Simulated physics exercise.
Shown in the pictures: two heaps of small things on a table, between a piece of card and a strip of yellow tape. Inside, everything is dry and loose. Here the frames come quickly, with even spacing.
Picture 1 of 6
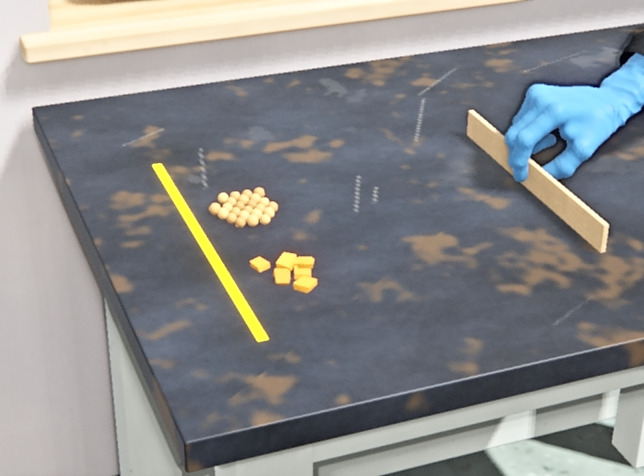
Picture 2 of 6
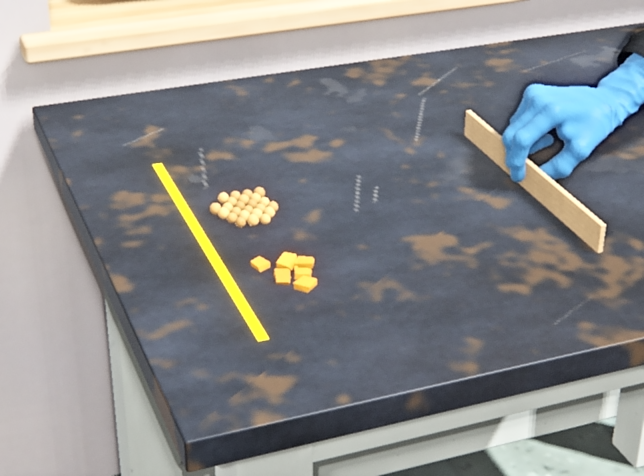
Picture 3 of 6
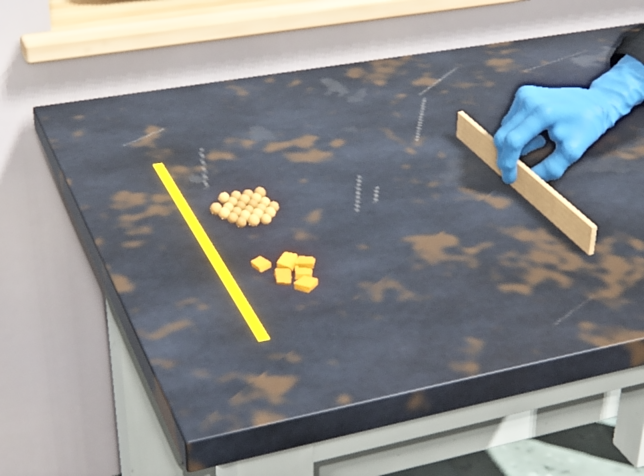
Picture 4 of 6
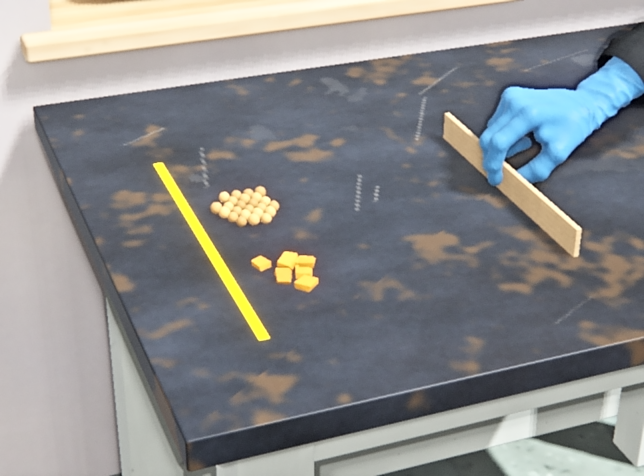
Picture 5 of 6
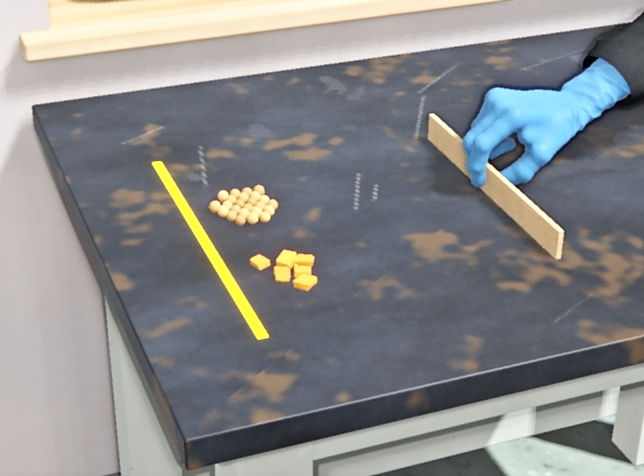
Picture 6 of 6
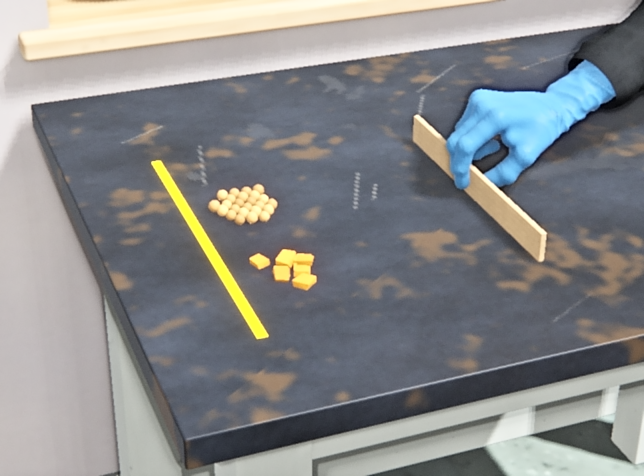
The footage shows a blue-gloved hand holding a piece of card upright on a dark, mottled table and sliding it slowly a short way left, while small round wooden beads and orange crackers lie still beside yellow tape.
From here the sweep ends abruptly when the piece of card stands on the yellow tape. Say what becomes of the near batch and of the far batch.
Finally, the near batch keeps its place while the far batch partly falls.
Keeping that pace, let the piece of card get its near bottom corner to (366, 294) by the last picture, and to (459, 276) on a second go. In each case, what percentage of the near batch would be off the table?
First pace 100 %, second pace 0 %.
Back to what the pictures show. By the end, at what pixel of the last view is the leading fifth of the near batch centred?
Its middle rests roughly at (190, 289).
Then, 0.50 s past the last view, piece of card still moving, near (337, 193); near batch all on the table, its front near (259, 262); far batch all on the table, its front near (214, 206).
Then, 1.03 s past the last view, piece of card stopped at the yellow tape; near batch all on the table, its front near (191, 289); far batch all on the table, its front near (133, 227).
Then, 1.31 s past the last view, piece of card stopped at the yellow tape; near batch all on the table, its front near (194, 299); far batch about a quarter over the edge.
Finally, piece of card stopped at the yellow tape; near batch all on the table, its front near (194, 299); far batch all over the edge.
